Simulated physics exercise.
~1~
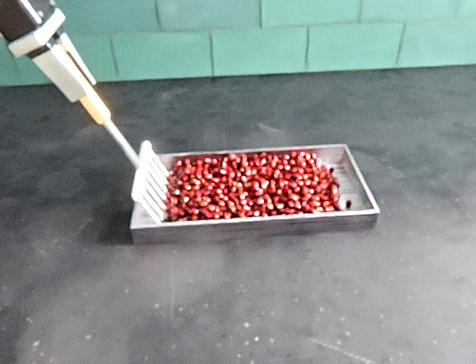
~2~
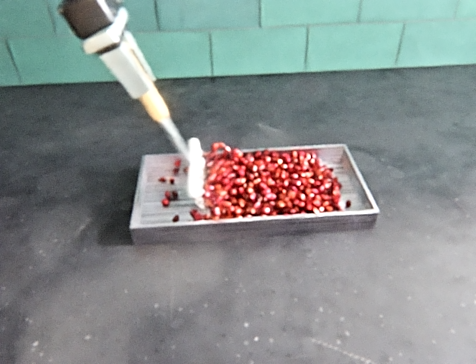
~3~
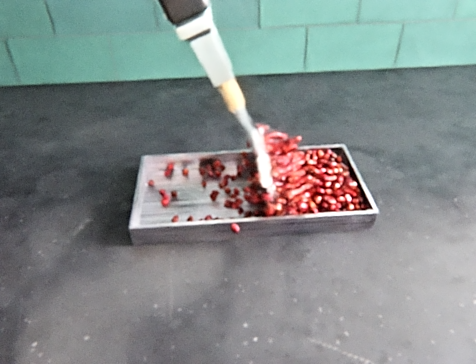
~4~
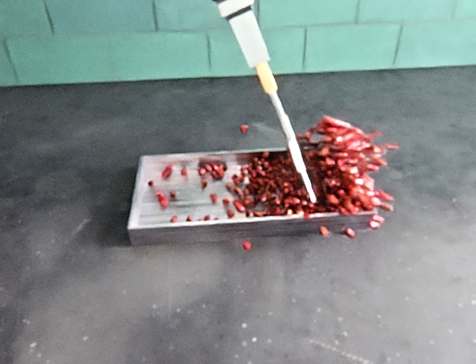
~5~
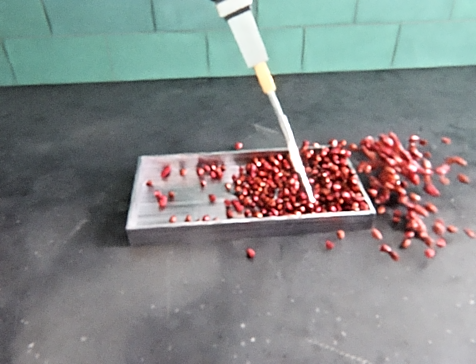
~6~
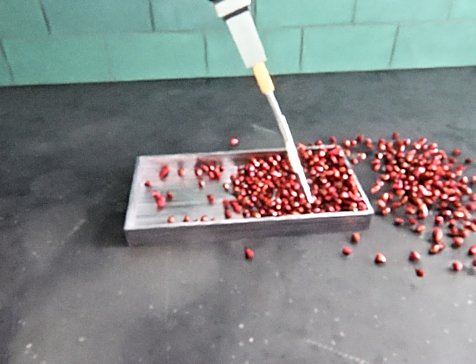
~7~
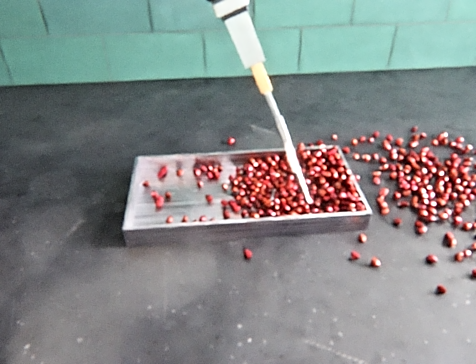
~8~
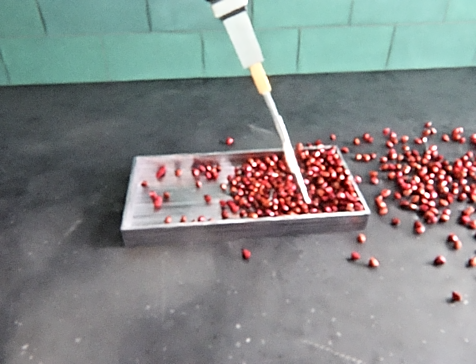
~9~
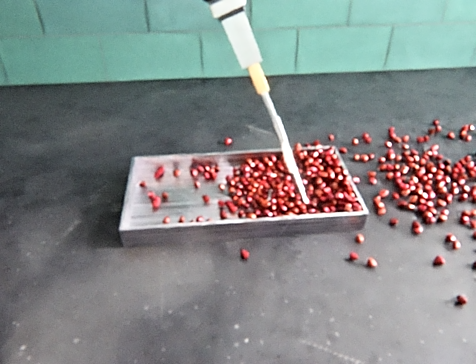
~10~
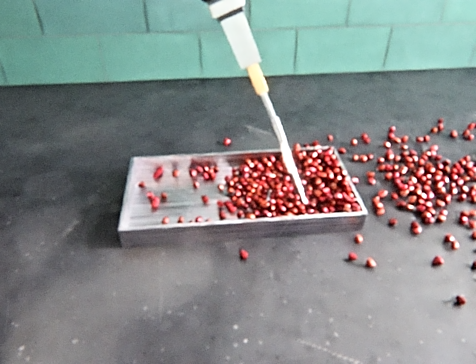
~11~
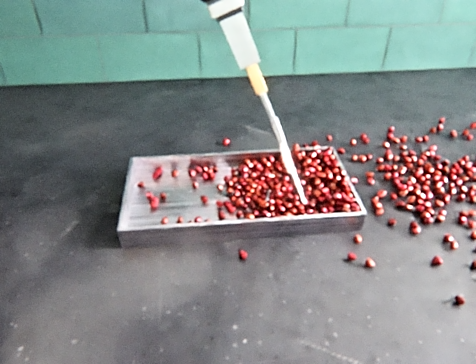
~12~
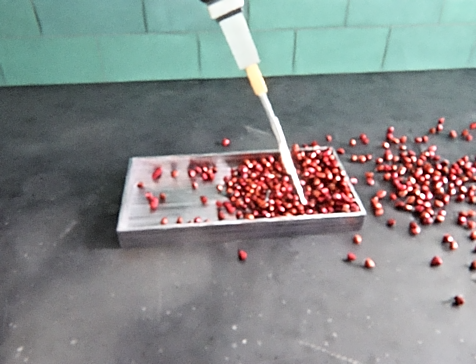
A robot arm sweeps a comb rightward through red beans, spilling many beyond the tray.
